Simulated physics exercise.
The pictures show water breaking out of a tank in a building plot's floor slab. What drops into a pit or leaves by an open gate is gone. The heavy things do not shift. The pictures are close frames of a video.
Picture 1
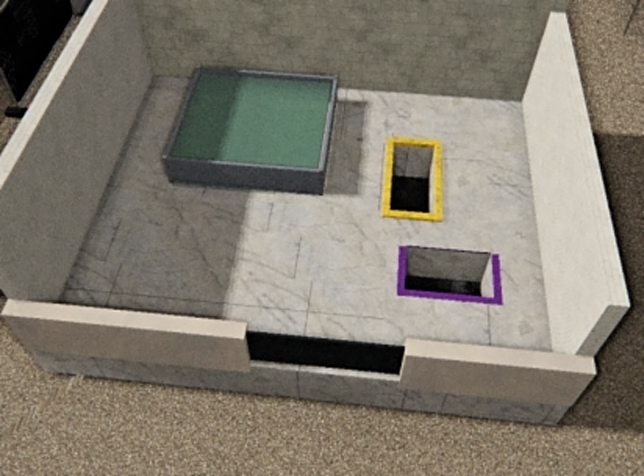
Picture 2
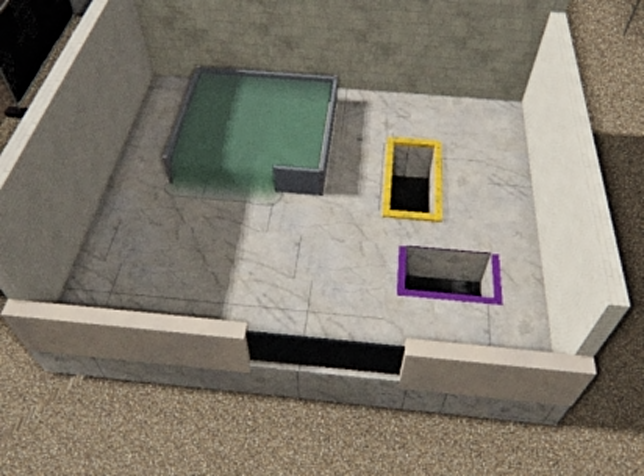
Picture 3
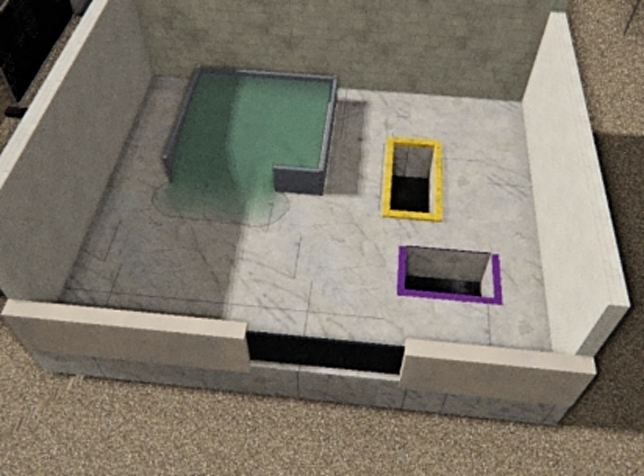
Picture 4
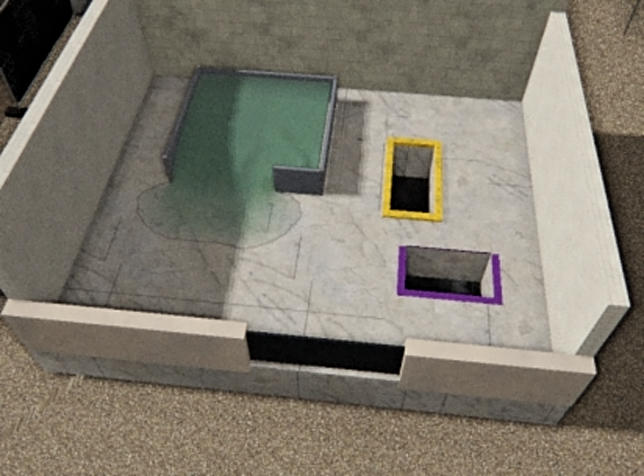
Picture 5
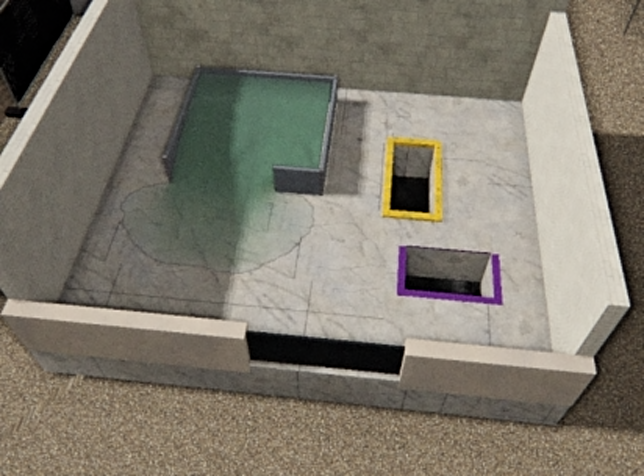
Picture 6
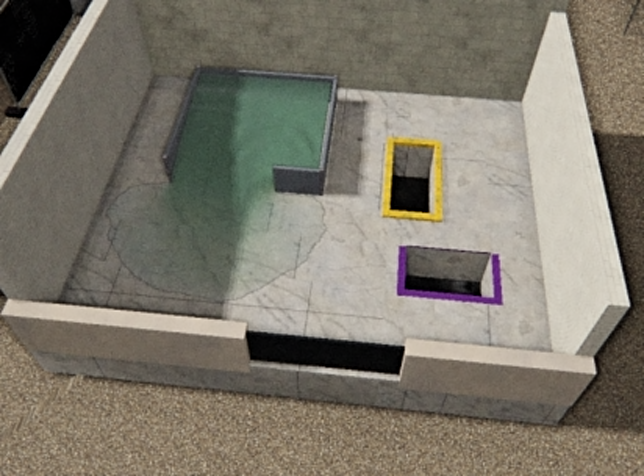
At first, greenish water sits still in a walled tank on a pale floor slab, near a yellow-edged pit and a purple-edged pit. Then part of the tank's front wall is gone and water pours through the gap, spreading across the slab toward the viewer in a widening, rounded sheet.
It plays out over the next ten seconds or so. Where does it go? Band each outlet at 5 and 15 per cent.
One by one: The gate takes not even 5 %; the purple pit takes above 15 %; the yellow pit takes not even 5 %.
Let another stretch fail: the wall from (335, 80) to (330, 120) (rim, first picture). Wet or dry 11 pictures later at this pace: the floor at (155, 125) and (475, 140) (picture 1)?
One after the other: No water, wet.
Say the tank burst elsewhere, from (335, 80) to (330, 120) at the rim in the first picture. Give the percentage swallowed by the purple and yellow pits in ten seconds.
Roughly, in per cent: Purple 20, yellow 14.
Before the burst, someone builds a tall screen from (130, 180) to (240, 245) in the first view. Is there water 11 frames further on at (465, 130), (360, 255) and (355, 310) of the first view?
One after the other: Clear, under water, flooded.
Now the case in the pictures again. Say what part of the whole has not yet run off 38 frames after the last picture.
I make it 94 per cent.
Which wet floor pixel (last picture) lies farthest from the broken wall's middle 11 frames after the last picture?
I would point to (393, 364).
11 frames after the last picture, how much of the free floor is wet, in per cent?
About 35 per cent.
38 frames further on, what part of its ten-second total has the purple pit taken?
Some 30 per cent.
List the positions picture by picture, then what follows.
Still water in the water tank at (256, 119), in the first picture.
Water pours out at (223, 177) and has run to (277, 197), in the second picture.
The front is at (158, 201), out from the gap at (223, 179), in the third picture.
The front is at (286, 226), out from the gap at (223, 179), in the fourth picture.
Water pours out at (223, 179) and has run to (243, 268), in the fifth picture.
Water pours out at (223, 179) and has run to (221, 296), in the sixth picture.
A moment on, water covers 30 % of the floor; the gate 0 %, the purple pit 0 %, the yellow pit 0 %.
Next, water covers 35 % of the floor; the gate 0 %, the purple pit 0 %, the yellow pit 0 %.
Then, water covers 45 % of the floor; the gate 0 %, the purple pit 0 %, the yellow pit 0 %.
Later, water covers 70 % of the floor; the gate 0 %, the purple pit 7 %, the yellow pit 0 %.
In the end, water covers 90 % of the floor; the gate 0 %, the purple pit 21 %, the yellow pit 0 %.
